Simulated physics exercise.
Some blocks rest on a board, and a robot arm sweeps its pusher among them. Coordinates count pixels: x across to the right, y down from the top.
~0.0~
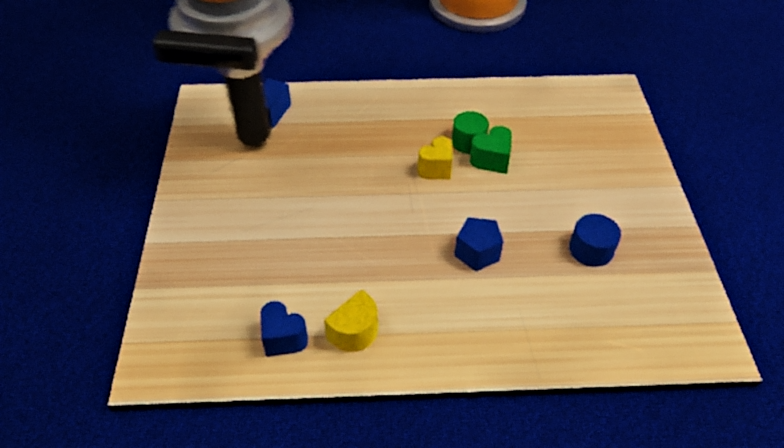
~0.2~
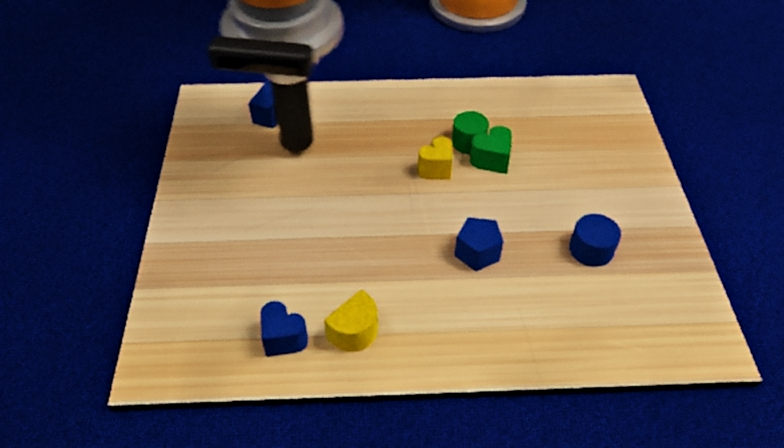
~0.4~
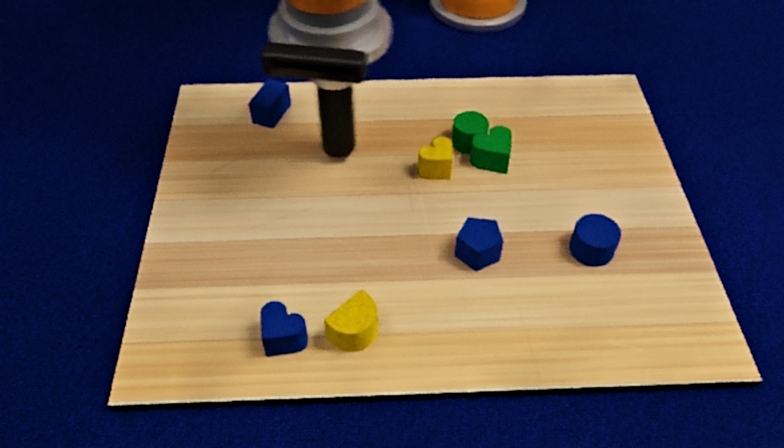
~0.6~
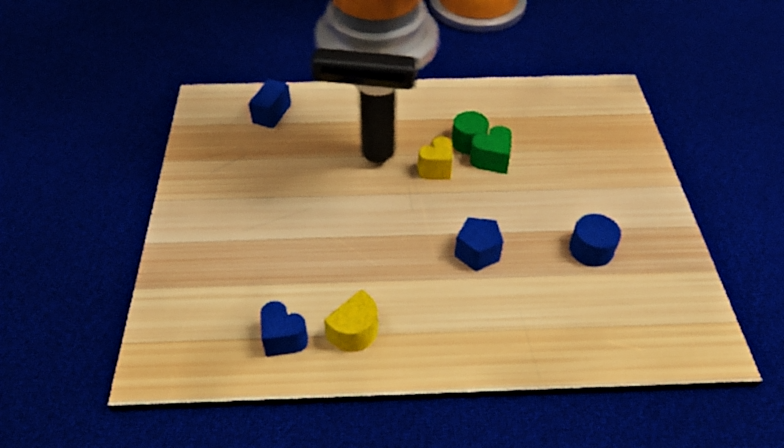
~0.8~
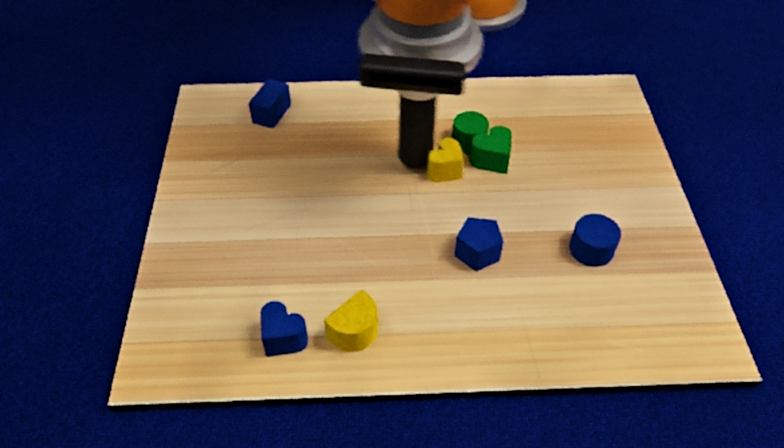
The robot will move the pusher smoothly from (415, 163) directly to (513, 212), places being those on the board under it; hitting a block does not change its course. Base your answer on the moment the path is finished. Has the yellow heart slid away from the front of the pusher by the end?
I'd say yes.
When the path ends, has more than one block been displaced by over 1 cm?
Short answer: No.
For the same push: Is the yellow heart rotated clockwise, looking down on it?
No, it doesn't check out.
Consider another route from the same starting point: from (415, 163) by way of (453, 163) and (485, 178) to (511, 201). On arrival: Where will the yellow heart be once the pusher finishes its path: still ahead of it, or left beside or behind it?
The pusher keeps it before itself.
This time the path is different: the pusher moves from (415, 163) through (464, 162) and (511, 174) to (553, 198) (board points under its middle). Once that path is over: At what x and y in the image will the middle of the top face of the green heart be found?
It should be at about (540, 138).
The first path, step by step. One third of the way, pusher (447, 173); yellow heart (480, 159), turned 35° anticlockwise; green heart (498, 139).
Two thirds of the way, pusher (481, 190); yellow heart (509, 165), turned 60° anticlockwise; green heart (499, 139).
At the end, pusher (515, 206); yellow heart (519, 166), turned 90° anticlockwise; blue pentagon in place; green heart (499, 139).
